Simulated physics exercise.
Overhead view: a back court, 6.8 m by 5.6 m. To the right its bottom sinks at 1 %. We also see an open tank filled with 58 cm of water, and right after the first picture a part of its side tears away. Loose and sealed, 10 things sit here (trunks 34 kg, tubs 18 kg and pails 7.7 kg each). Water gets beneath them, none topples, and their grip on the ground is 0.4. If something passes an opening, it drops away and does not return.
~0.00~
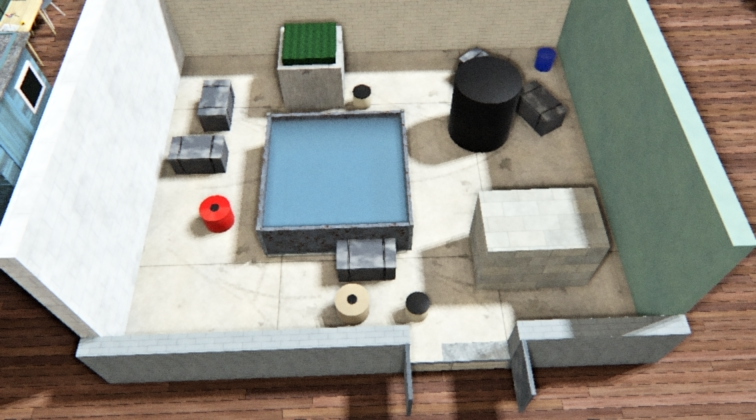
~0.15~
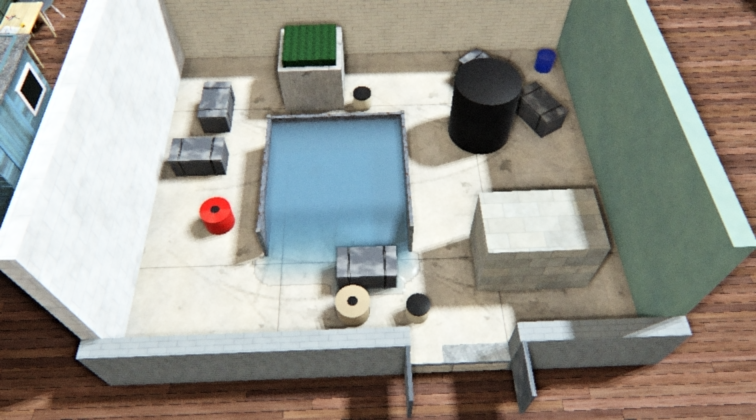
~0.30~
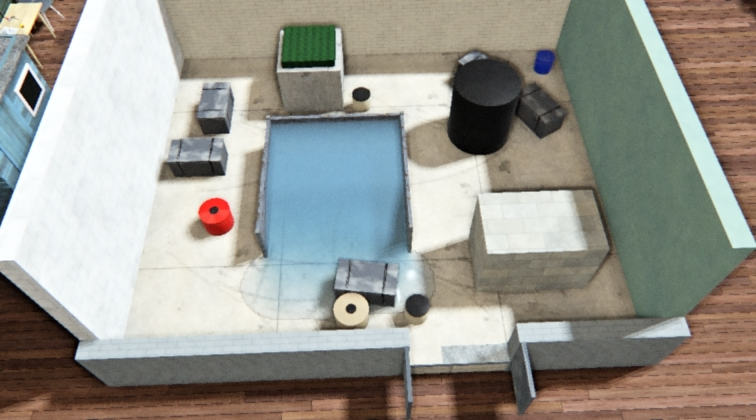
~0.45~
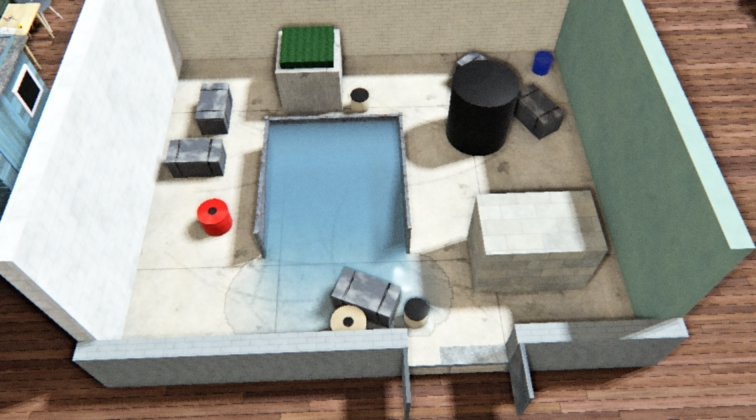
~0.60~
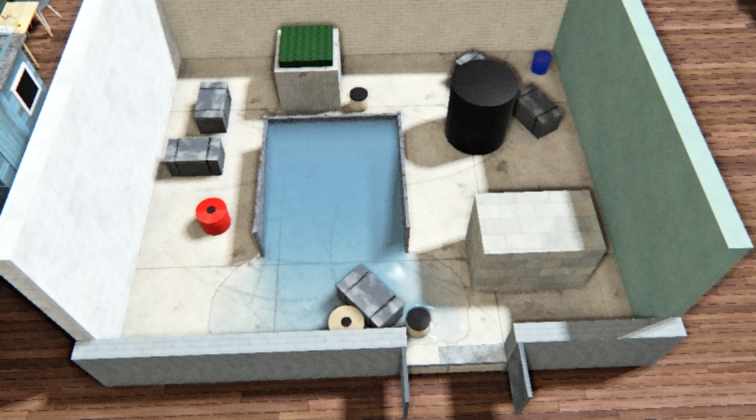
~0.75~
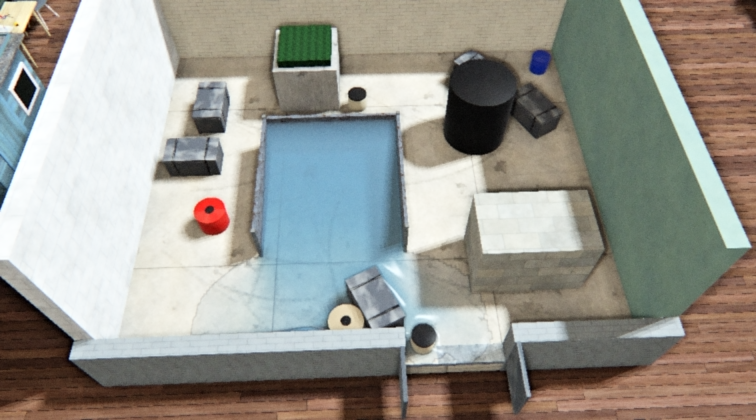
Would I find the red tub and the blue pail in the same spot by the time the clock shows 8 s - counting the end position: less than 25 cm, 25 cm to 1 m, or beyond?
Result: My guess is the red tub shifts a moderate distance; my guess is the blue pail remains near its start.
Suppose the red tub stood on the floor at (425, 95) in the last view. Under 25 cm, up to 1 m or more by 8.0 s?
In the end it keeps its place.
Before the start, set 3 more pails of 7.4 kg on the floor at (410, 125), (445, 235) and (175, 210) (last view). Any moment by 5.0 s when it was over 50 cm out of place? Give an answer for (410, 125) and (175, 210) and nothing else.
Taking them in order, they end up smaller and greater.
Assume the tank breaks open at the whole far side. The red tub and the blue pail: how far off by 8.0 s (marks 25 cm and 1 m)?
In that situation the red tub creeps a little, while the blue pail drifts a long way.
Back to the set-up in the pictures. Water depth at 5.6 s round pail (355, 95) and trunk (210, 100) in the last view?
Close to 1 and 9 centimetres.
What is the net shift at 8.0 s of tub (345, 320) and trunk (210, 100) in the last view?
Respectively: 250 cm / 120 cm.
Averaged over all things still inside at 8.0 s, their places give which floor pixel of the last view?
That lands at roughly (411, 145).
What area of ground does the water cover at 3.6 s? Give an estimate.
Wet area: Approx. 21 m2.
After 1.6 s the red tub is near (209, 210), 0.0 m from its start, aground; the blue pail is near (541, 56), 0.0 m from its start, aground; 1 of 10 are out; 1 afloat.
After 3.6 s the red tub is near (216, 207), 0.1 m from its start, aground; the blue pail is near (541, 56), 0.0 m from its start, aground; 1 of 10 are out; 2 afloat.
After 5.6 s the red tub is near (220, 193), 0.3 m from its start, aground; the blue pail is near (541, 56), 0.0 m from its start, aground; 1 of 10 are out; 2 afloat.
After 8.0 s the red tub is near (218, 185), 0.4 m from its start, aground; the blue pail is near (541, 56), 0.0 m from its start, aground; 1 of 10 are out; 1 afloat.
